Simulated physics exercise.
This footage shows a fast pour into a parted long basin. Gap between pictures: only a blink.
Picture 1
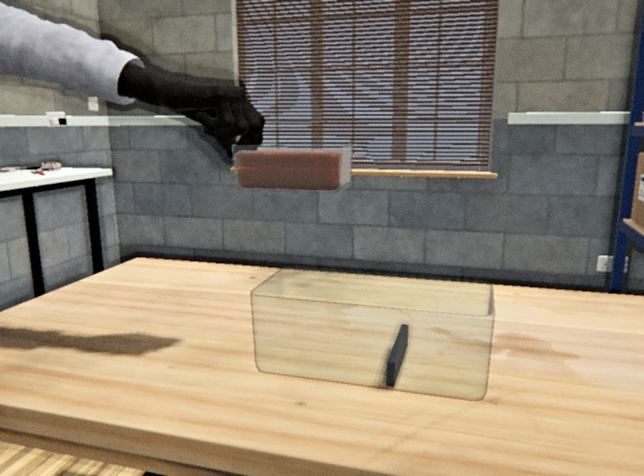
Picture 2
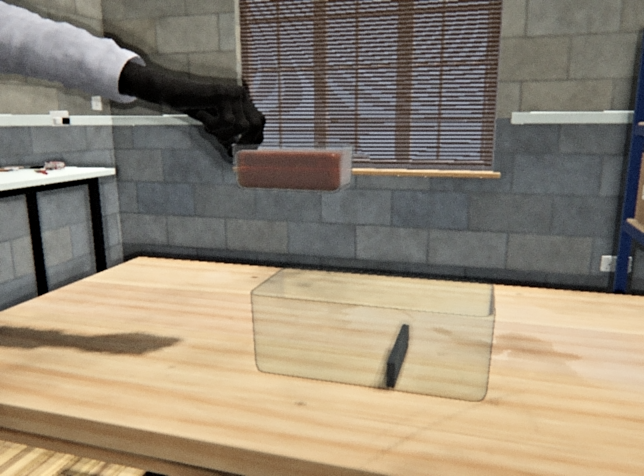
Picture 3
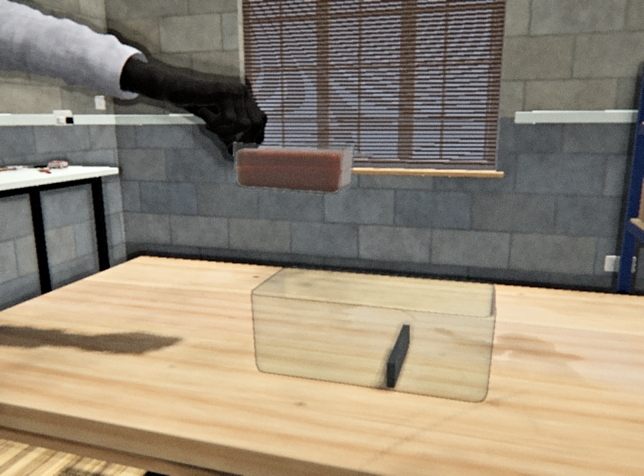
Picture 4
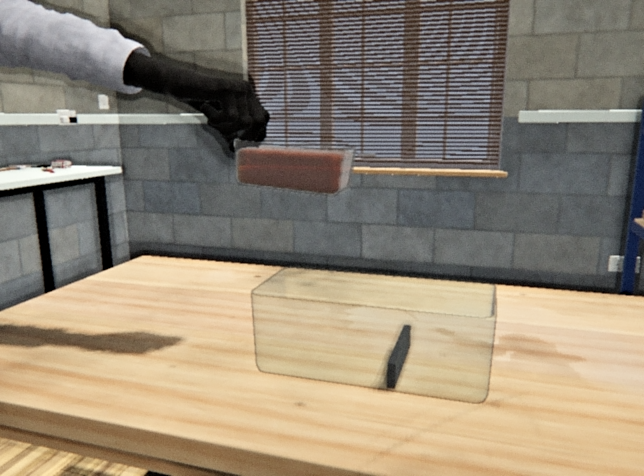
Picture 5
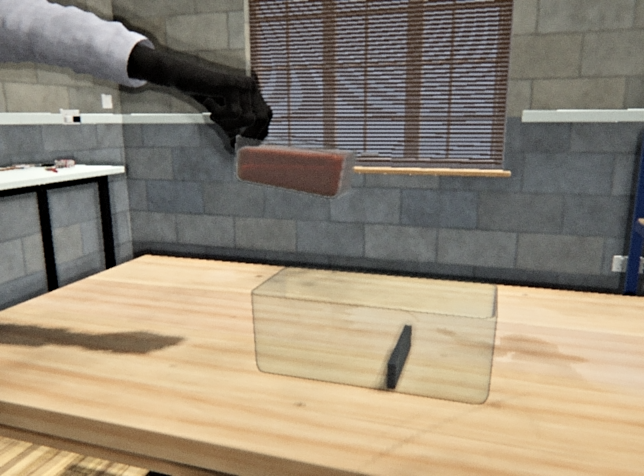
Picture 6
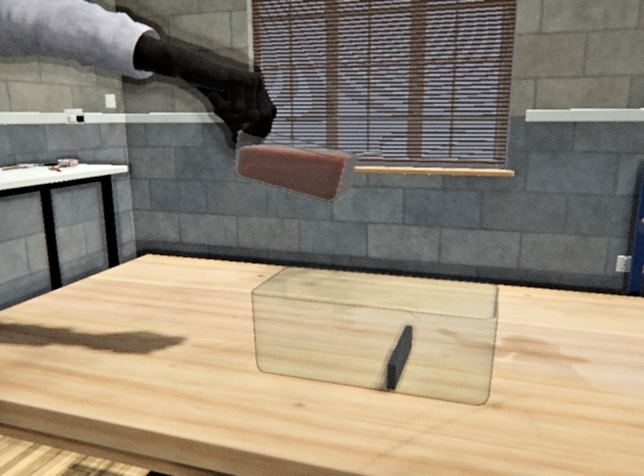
A black-gloved hand held a clear container of reddish-brown contents above a see-through basin with a dark divider on a wooden table, then gradually tilted the container so its right end dipped slightly.
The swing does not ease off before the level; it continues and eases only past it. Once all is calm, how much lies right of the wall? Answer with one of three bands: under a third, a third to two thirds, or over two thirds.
A third to two thirds.
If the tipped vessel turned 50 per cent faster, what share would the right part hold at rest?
Close to 30 out of every hundred.
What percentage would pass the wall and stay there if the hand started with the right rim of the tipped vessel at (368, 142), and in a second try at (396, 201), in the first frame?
First place gives some 65 %, second place some 75 %.
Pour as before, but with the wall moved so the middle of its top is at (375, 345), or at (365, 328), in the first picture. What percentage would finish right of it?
65 % then 75 %, approximately.
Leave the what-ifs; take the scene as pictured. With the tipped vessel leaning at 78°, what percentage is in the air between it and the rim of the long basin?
Share: Approx. 55 %.
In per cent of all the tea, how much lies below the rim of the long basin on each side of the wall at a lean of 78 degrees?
The left part gets 5 percent; the right part gets 20 percent.
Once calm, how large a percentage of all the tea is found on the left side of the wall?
Share approx. 45 %.
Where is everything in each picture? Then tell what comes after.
The first frame shows tilt 0°; pouring edge (347, 147); surface from (246, 151) to (347, 153); the long basin's rim runs from (267, 281) to (493, 299); the wall's top is at (399, 343).
The second frame shows tilt 1°; pouring edge (347, 147); surface from (246, 151) to (347, 153).
The third frame shows tilt 2°; pouring edge (348, 148); surface from (248, 150) to (348, 153).
The fourth frame shows tilt 5°; pouring edge (350, 151); surface from (248, 149) to (349, 153).
The fifth frame shows tilt 8°; pouring edge (351, 154); surface from (249, 148) to (351, 155).
The sixth frame shows tilt 13°; pouring edge (352, 159); surface from (250, 147) to (353, 155).
A moment on, the tilt is 78° and 22 per cent is still to pour, 6 is left of the wall and 19 right of it.
Next, the tilt is 117° and 2 per cent is still to pour, 39 is left of the wall and 51 right of it.
Then the tilt is 122° and 0 per cent is still to pour, 45 is left of the wall and 50 right of it.
Later the tilt is 122° and 0 per cent is still to pour, 45 is left of the wall and 51 right of it.
Finally, 45 per cent lies left of the wall, 50 right of it and 4 outside.
